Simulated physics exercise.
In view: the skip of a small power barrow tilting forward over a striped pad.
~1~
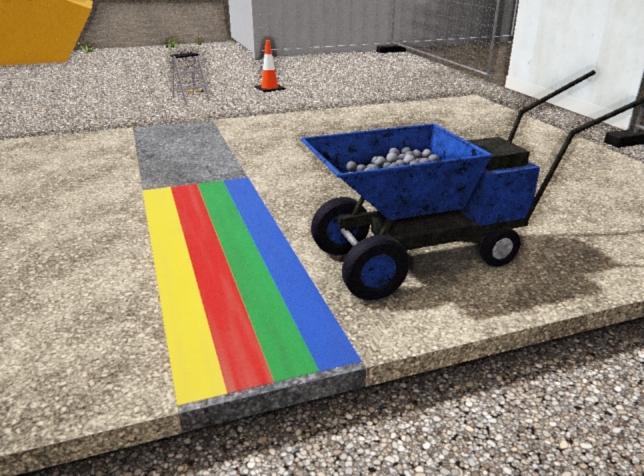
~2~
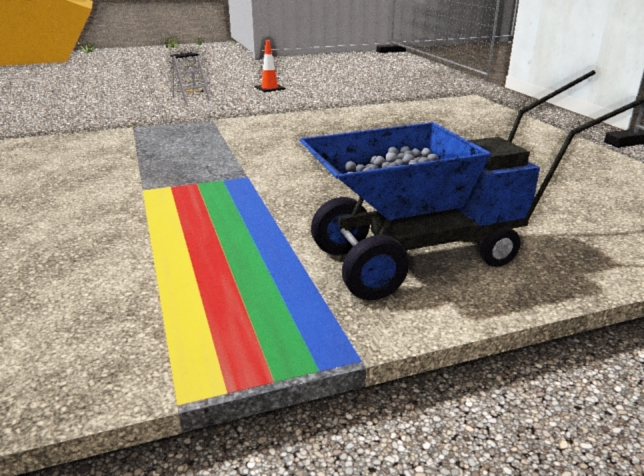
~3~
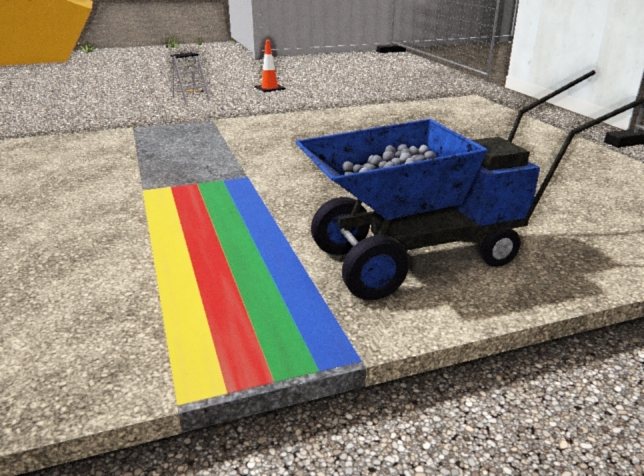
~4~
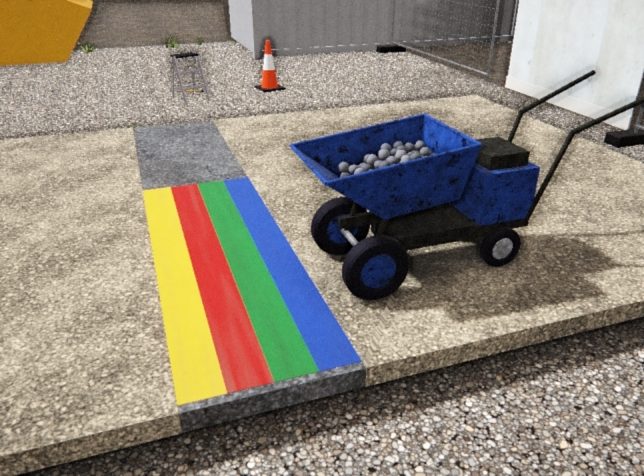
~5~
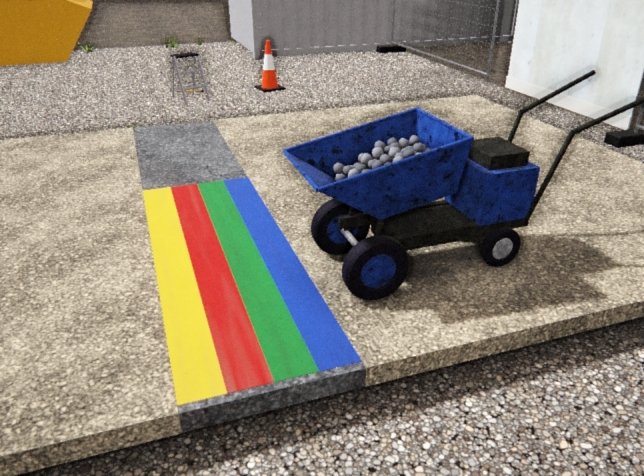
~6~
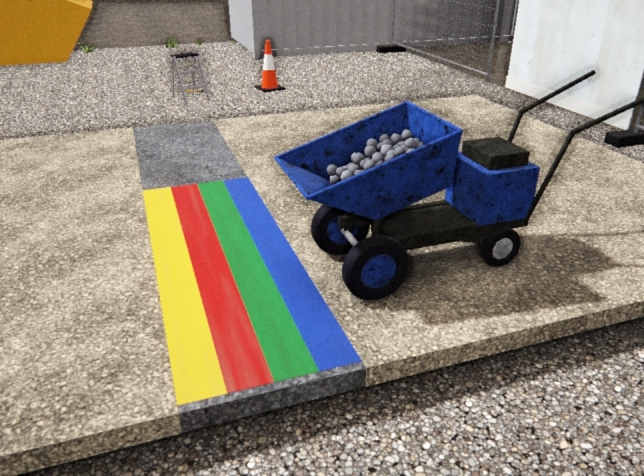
A small blue power barrow with black handles stands on a pale stone slab edged by gravel, seen from slightly above by a still camera. Grey round cobbles fill its skip, and to its left lie yellow, red, green and blue strips, with an orange-and-white cone behind. The skip, level at first, tilts slowly forward to the left, its front lip lowering while the wheels stay put.
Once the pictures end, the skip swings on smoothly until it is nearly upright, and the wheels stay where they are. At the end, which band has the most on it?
Most lies over the red band.
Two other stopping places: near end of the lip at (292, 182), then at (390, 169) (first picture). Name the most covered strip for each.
The first try: The strip in yellow. The second: That green strip.
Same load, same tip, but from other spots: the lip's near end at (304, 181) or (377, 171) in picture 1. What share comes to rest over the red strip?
The first gives 20 %, the second 30 %.
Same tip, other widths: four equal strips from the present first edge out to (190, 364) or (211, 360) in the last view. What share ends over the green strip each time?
Near 10 % and 0 %.
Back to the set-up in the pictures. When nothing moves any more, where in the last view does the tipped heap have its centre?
At about (208, 297).
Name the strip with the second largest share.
It is the yellow strip.
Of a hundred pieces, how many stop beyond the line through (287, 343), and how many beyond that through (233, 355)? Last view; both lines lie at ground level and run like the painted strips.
About 90 and 50 per cent.
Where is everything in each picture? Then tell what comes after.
In the first frame, lip of the skip near (339, 176), level; top of the load near (415, 167), round cobbles; blue strip near (322, 332); green strip near (281, 340); red strip near (238, 350); yellow strip near (194, 359).
In the second frame, lip of the skip near (338, 177), level; top of the load near (414, 166).
In the third frame, lip of the skip near (333, 179), tipped barely; top of the load near (411, 164).
In the fourth frame, lip of the skip near (327, 184), tipped a little; top of the load near (419, 160).
In the fifth frame, lip of the skip near (318, 190), tipped a little; top of the load near (413, 157).
In the sixth frame, lip of the skip near (308, 198), tipped clearly; top of the load near (404, 150); blue strip near (322, 332); green strip near (281, 340); red strip near (238, 350); yellow strip near (194, 359).
Shortly afterwards, skip tipped steeply; the whole lot in the skip.
Next, skip tipped right over; near two thirds in the skip; a little over the green strip; near a quarter over the red strip; only a few over the yellow strip.
Some moments later, skip tipped right over; a little in the skip; a little over the green strip; near a third over the red strip; near a quarter over the yellow strip; a little off the paint.
In the end, skip tipped right over; a little in the skip; none at all over the blue strip; a little over the green strip; near a third over the red strip; near a quarter over the yellow strip; near a quarter off the paint.
